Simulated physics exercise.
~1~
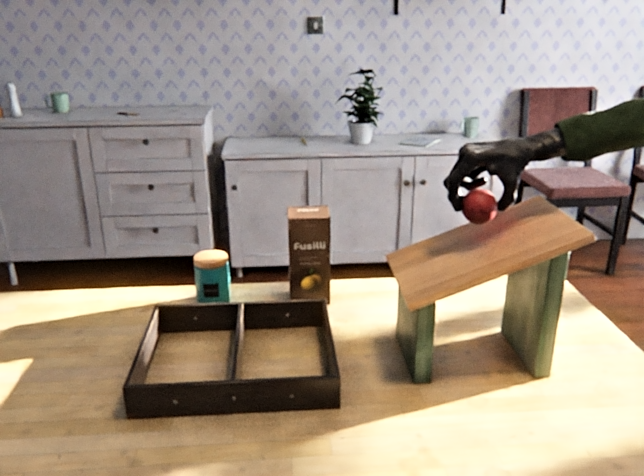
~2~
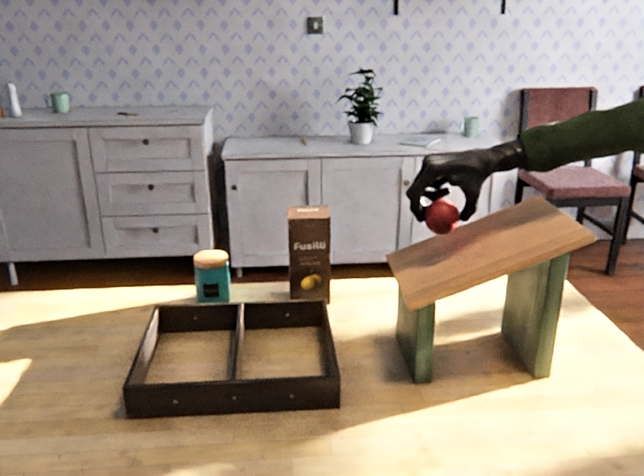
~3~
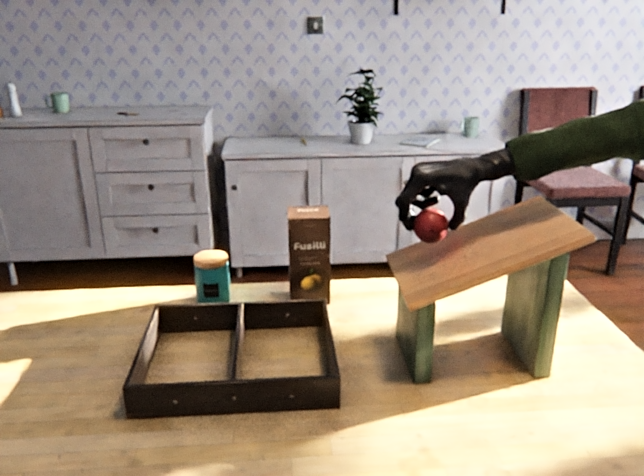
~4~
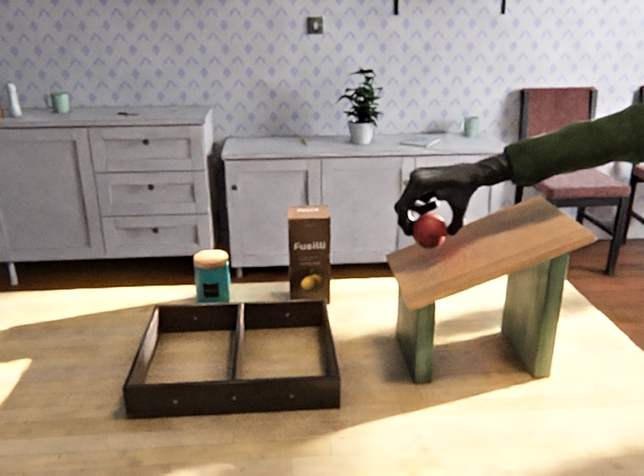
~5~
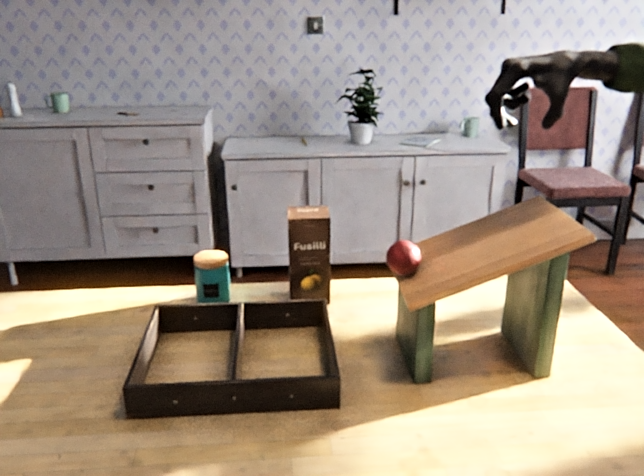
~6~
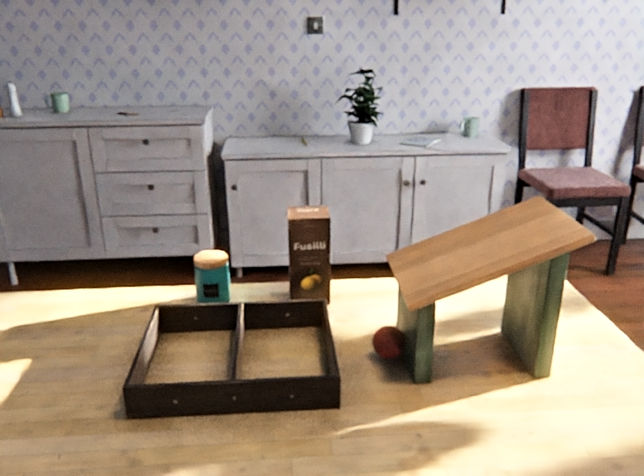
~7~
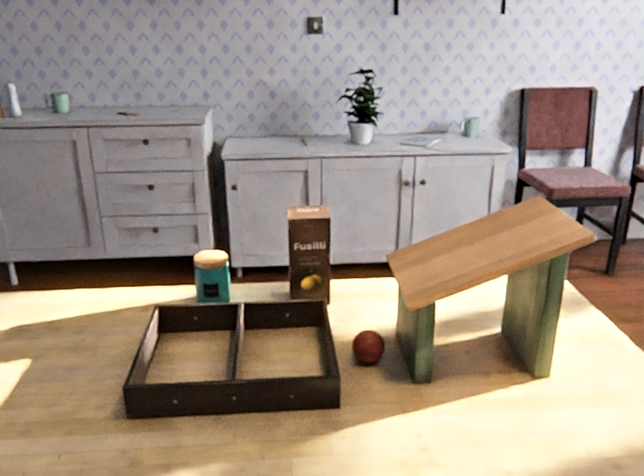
We see a dark hand hold a red ball above a slanted board, move it left toward the lower end and release it; the ball drops off the edge and ends on the table between the board and the two-bay tray, the brown carton and turquoise jar still in place.
